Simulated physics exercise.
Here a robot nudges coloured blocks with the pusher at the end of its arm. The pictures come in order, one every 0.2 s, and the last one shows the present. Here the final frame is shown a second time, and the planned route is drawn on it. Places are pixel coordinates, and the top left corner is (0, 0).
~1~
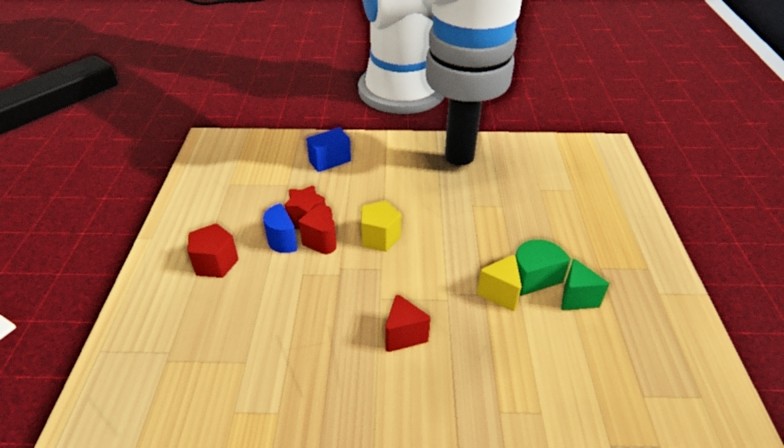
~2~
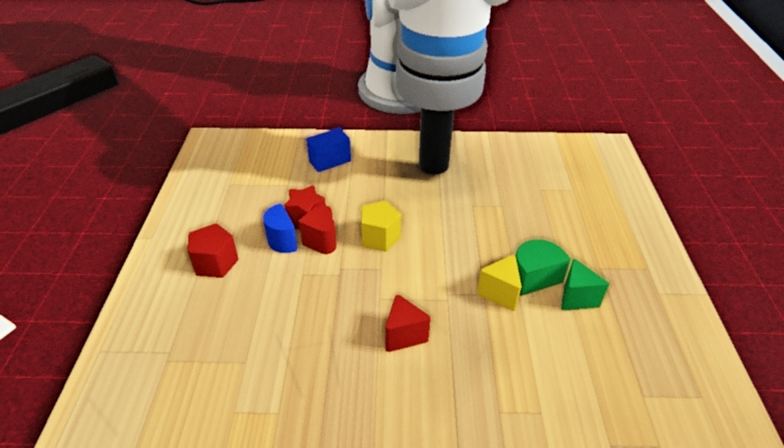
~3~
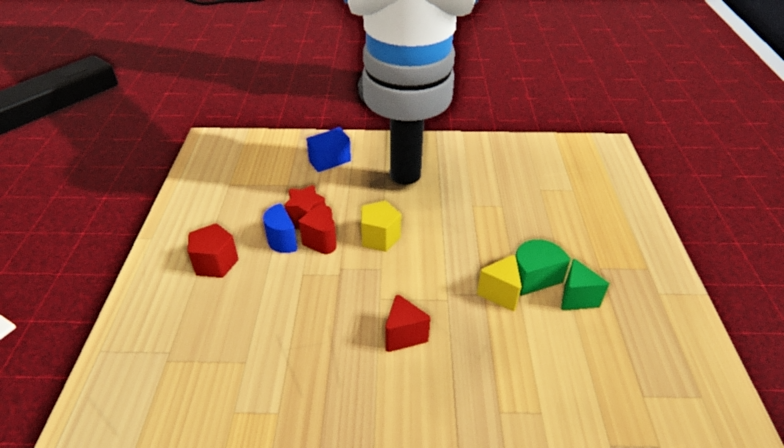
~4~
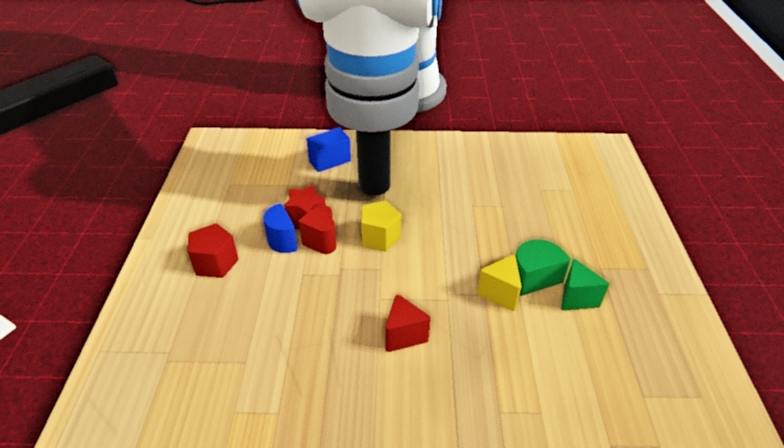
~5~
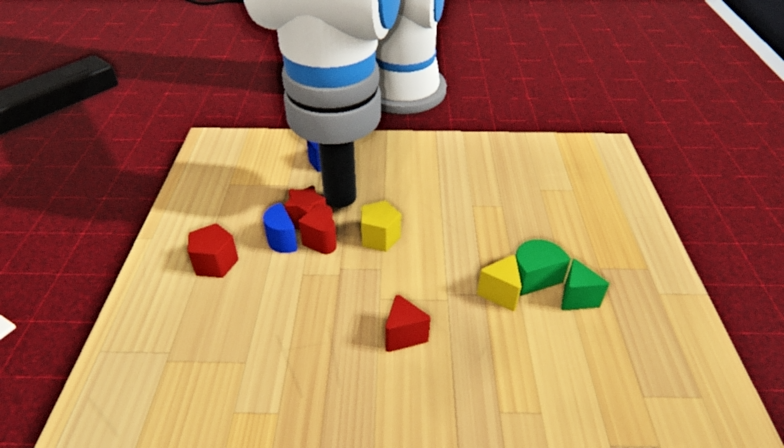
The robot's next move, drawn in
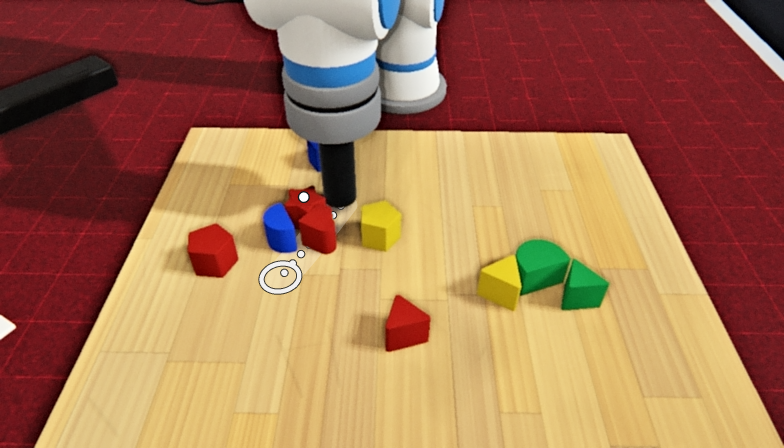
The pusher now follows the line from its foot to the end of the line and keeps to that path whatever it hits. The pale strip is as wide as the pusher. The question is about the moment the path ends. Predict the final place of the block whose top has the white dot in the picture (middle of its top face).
Around pixel (275, 212).
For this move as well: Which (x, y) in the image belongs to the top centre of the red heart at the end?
It should be at about (303, 268).
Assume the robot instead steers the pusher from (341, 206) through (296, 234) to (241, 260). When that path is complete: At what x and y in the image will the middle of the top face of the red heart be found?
Around (312, 232).
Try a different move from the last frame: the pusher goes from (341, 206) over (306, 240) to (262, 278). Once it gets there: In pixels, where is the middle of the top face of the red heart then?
The middle of its upper face should be somewhere near (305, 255).
The line goes from (341, 206) to (280, 277); the dot is on the red star-shaped block.
What follows on the original path. One third of the way, pusher (322, 220); blue D-shaped block (266, 221), turned 15° anticlockwise; red star-shaped block (287, 205), turned 30° clockwise; red heart (314, 229).
Two thirds of the way, pusher (302, 243); blue D-shaped block (246, 226); red star-shaped block (275, 212), turned 65° clockwise; red heart (306, 254), turned 50° anticlockwise.
At the end, pusher (279, 269); blue D-shaped block (246, 226); red star-shaped block (275, 212), turned 70° clockwise; red heart (303, 268), turned 120° anticlockwise; yellow pentagonal block unmoved.
